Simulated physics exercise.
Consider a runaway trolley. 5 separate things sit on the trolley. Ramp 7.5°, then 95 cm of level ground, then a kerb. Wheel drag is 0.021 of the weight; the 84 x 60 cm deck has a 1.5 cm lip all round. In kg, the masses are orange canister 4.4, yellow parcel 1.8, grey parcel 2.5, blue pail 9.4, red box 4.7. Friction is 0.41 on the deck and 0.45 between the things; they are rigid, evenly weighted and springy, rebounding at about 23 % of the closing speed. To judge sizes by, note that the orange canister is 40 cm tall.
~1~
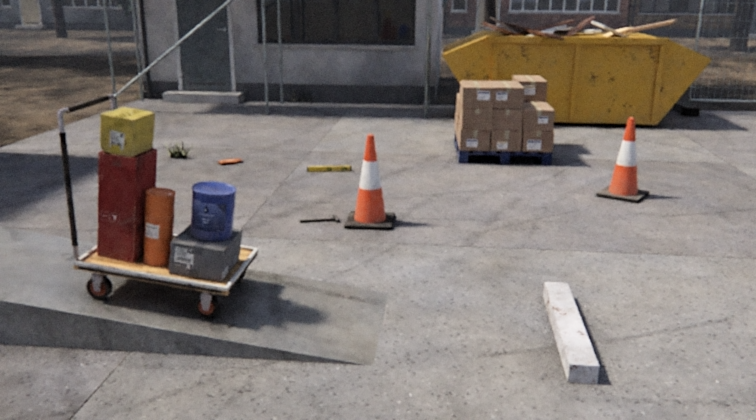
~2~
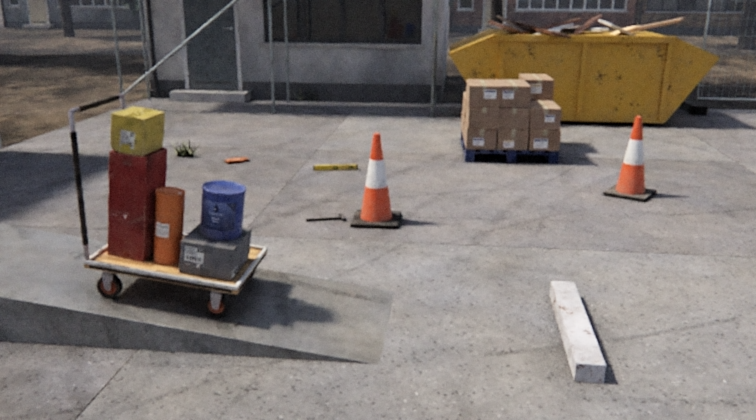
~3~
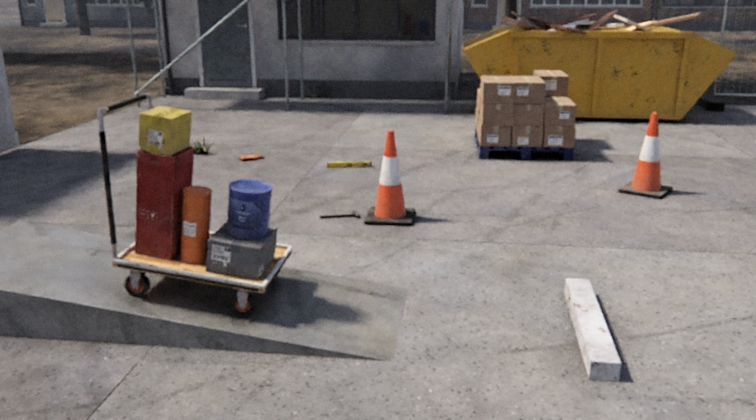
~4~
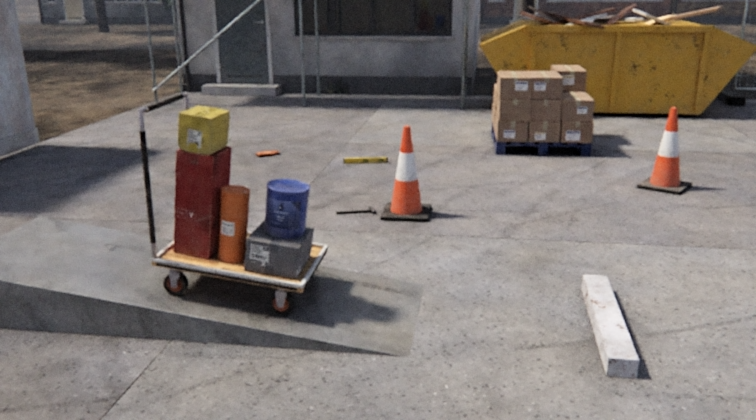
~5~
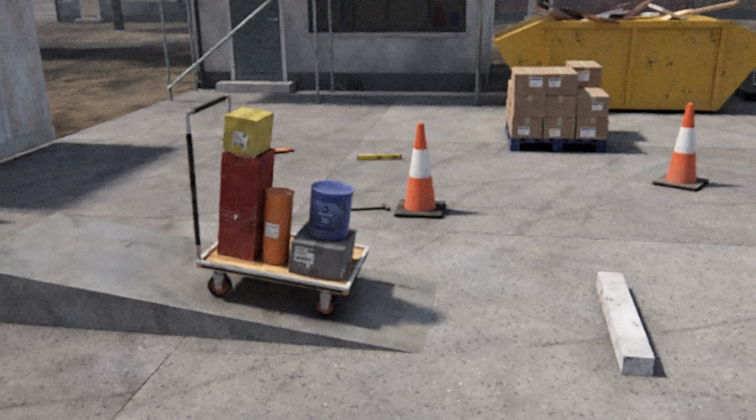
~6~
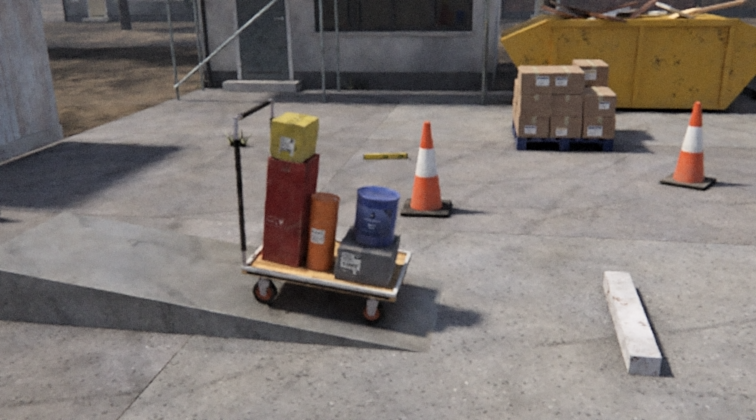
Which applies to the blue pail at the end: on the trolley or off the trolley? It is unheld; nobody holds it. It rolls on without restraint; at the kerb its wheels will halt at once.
Looks like it jumps ship.
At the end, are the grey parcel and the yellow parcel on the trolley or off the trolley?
Once it settles, the grey parcel keeps within bounds; as for the yellow parcel, it has gone out of bounds.
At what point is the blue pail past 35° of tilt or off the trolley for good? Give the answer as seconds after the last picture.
About 1.0 seconds.
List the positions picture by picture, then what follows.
In the first picture, 177 cm left to run; blue pail (213, 211); orange canister (159, 227).
In the second picture, 176 cm left to run; grey parcel (217, 250); red box (137, 201).
In the third picture, 169 cm left to run; orange canister (196, 225); yellow parcel (166, 130).
In the fourth picture, 157 cm left to run; grey parcel (280, 248); red box (203, 200).
In the fifth picture, 140 cm left to run; orange canister (278, 226); yellow parcel (249, 132).
In the sixth picture, 119 cm left to run; blue pail (376, 216); grey parcel (369, 256).
Then, 1.00 s on from there, trolley at the kerb; blue pail 12° off its base near (634, 235); yellow parcel 9° off its base; red box 9° off its base.
Then, 1.40 s on from there, trolley at the kerb; yellow parcel and blue pail now off the trolley; red box 10° off its base; orange canister 10° off its base.
Then, 2.20 s on from there, trolley at the kerb; red box 29° off its base; orange canister 3° off its base; grey parcel moved 4 cm.
In the end, off the trolley, yellow parcel, blue pail and red box; the other 2 under 10 cm from the start. At the end, from the last picture's camera, blue pail near (722, 302).
